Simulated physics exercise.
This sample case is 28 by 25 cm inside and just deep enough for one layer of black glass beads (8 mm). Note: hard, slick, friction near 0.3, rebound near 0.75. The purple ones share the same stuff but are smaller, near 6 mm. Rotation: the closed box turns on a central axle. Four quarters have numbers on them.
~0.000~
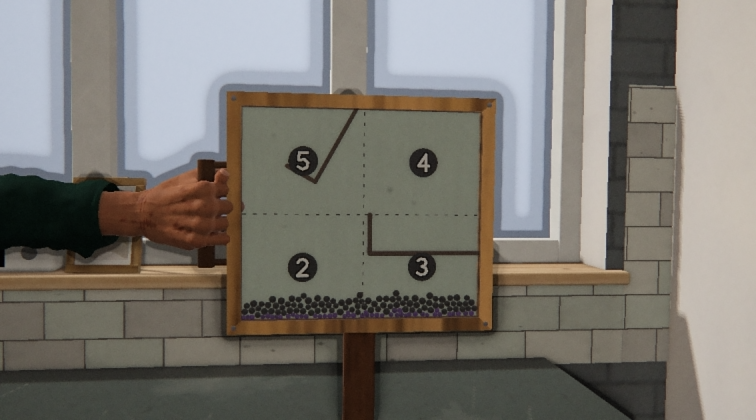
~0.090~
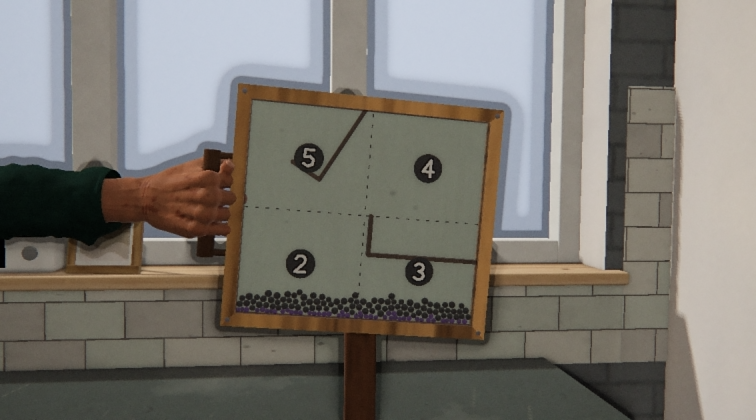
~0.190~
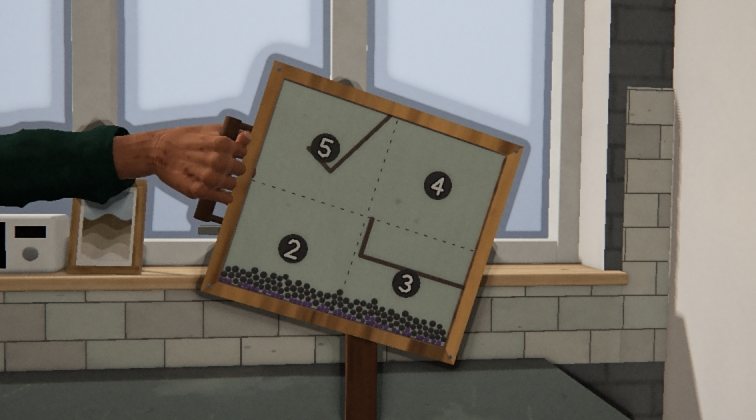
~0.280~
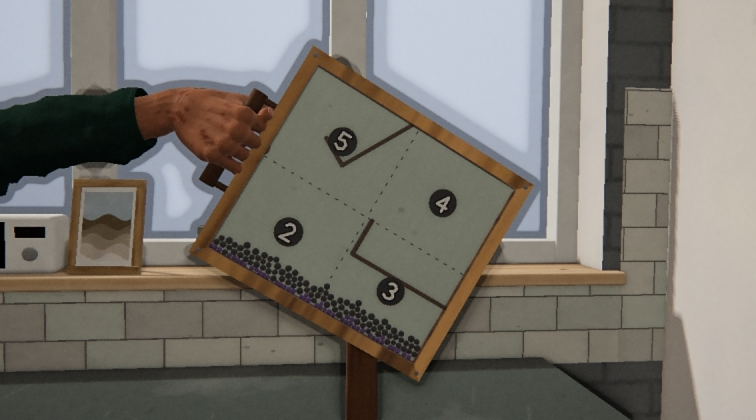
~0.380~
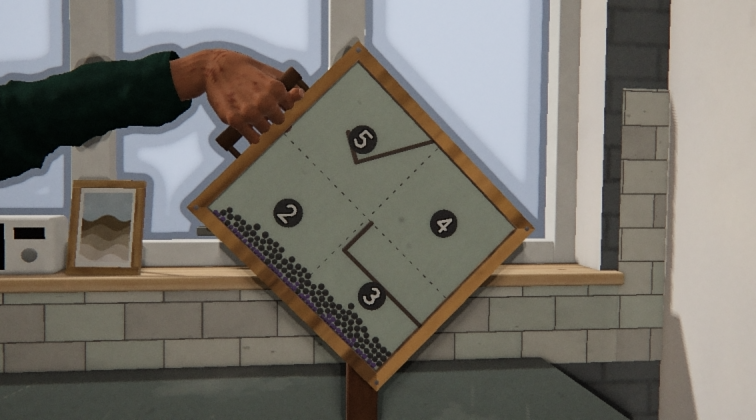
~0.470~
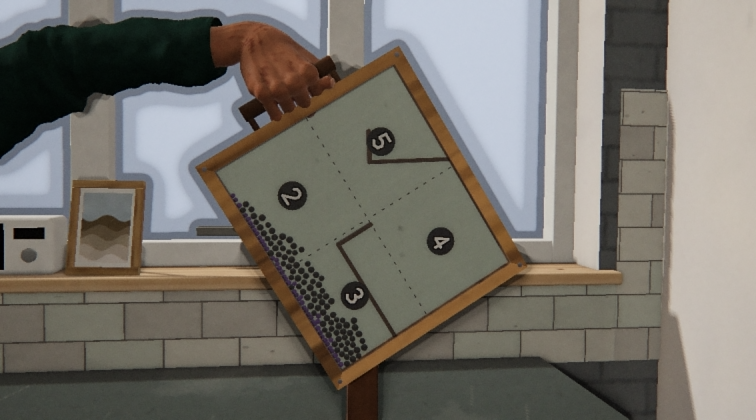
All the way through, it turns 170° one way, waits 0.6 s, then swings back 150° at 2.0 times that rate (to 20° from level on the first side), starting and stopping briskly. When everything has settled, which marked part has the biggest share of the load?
It is 3.
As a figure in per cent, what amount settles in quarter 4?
Share: Approx. 0 %.
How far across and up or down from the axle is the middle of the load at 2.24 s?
About 6 cm left and 10 cm below.
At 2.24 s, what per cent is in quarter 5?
Reading: Around 0 per cent of the load.
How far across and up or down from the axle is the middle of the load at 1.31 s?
Position estimate: Left 10 cm, above 7 cm.
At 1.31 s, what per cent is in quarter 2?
Roughly 0 %.
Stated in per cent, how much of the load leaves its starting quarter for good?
50 per cent.
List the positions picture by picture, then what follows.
The first picture shows level; about 140 beads; beads centred (361, 308); top one (396, 293); no. 2 (303, 267), no. 3 (422, 267), no. 4 (423, 163), no. 5 (303, 161).
The second picture shows turned 4° clockwise; beads centred (356, 309); top one (300, 292).
The third picture shows turned 17° clockwise; beads centred (337, 306); top one (228, 269); wall ends (372, 219), (309, 148).
The fourth picture shows turned 30° clockwise; beads centred (320, 298); top one (222, 238).
The fifth picture shows turned 45° clockwise; beads centred (308, 291); top one (230, 210).
The sixth picture shows turned 58° clockwise; beads centred (306, 291); top one (233, 196); no. 2 (292, 196), no. 3 (355, 296), no. 4 (441, 241), no. 5 (381, 142).
After 1.31 s, it stands 170° clockwise; the beads' middle is 10 cm left of and 7 cm above the centre; no. 3, 100 %.
After 2.24 s, it stands 95° clockwise; the beads' middle is 6 cm left of and 10 cm below the centre; no. 3, 85 %, no. 4, 15 %.
After 2.57 s, it stands 20° clockwise; the beads' middle is 7 cm right of and 10 cm below the centre; no. 3, 85 %, no. 4, 15 %.
All still by 3.8 s, it stands 20° clockwise; no. 2, 0 %, no. 3, 100 %, no. 4, 0 %, no. 5, 0 %.
